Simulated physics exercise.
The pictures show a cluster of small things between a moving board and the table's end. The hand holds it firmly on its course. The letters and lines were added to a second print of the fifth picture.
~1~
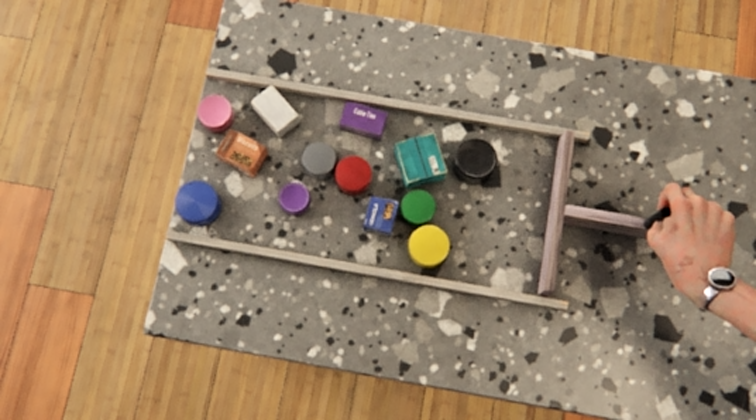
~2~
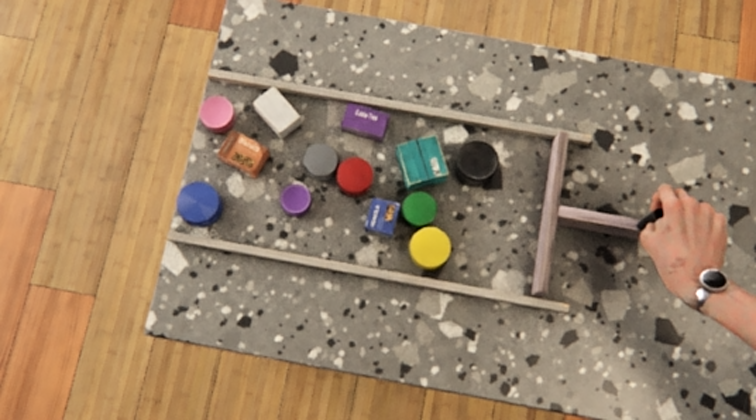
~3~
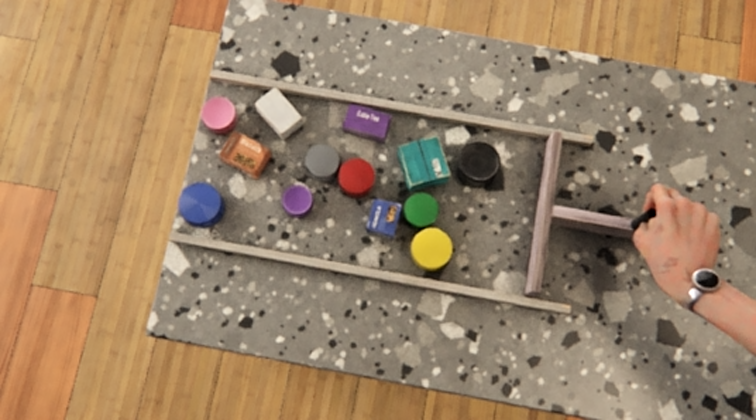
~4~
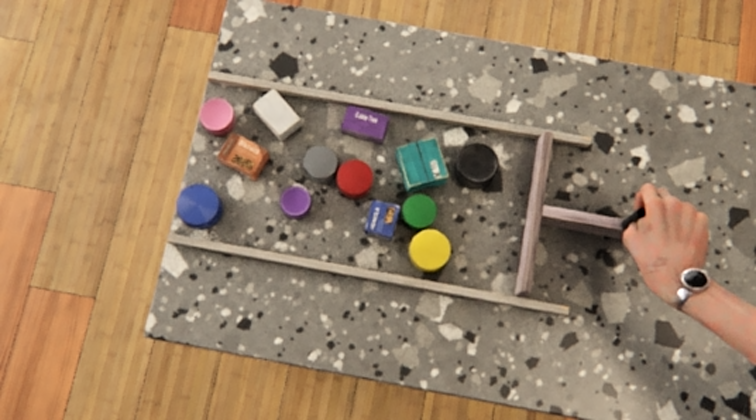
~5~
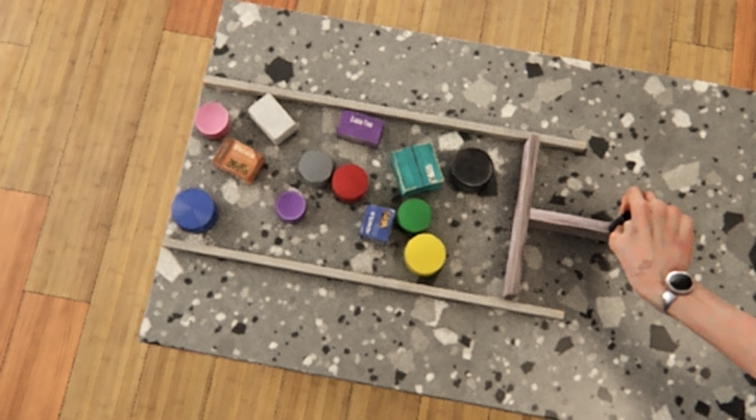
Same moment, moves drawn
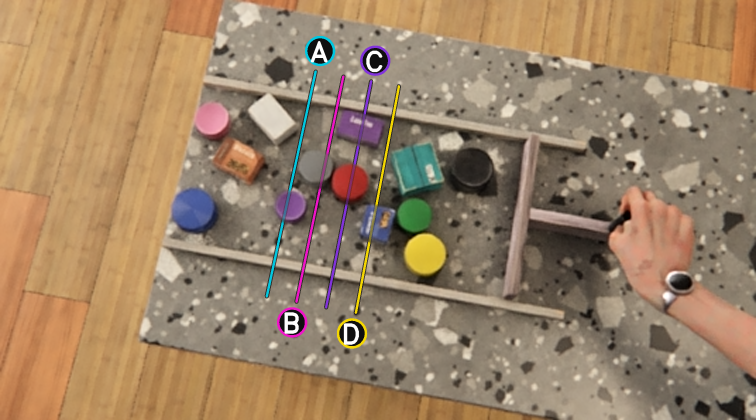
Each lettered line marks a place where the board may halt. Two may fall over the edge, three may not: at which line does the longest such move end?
Line A.
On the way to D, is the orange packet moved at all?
By then, no.
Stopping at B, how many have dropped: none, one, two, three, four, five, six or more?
In all, none.
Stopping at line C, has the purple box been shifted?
Yes.
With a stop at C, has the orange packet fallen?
No.
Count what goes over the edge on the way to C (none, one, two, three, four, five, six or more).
The count is none.
On the marked copy, A at (292, 180); B at (321, 185); C at (349, 190); D at (378, 196).
Following A. Soon after the start, board (441, 197); yellow pot (405, 253); black tub (420, 163).
Later, board (358, 182); white block (269, 122); purple jar (251, 218).
In the end, board (294, 171); pink tub over the edge; blue tin (183, 208); one fallen.
As for the rest, B is within the limit but short; C is within the limit but short; D is within the limit but short.
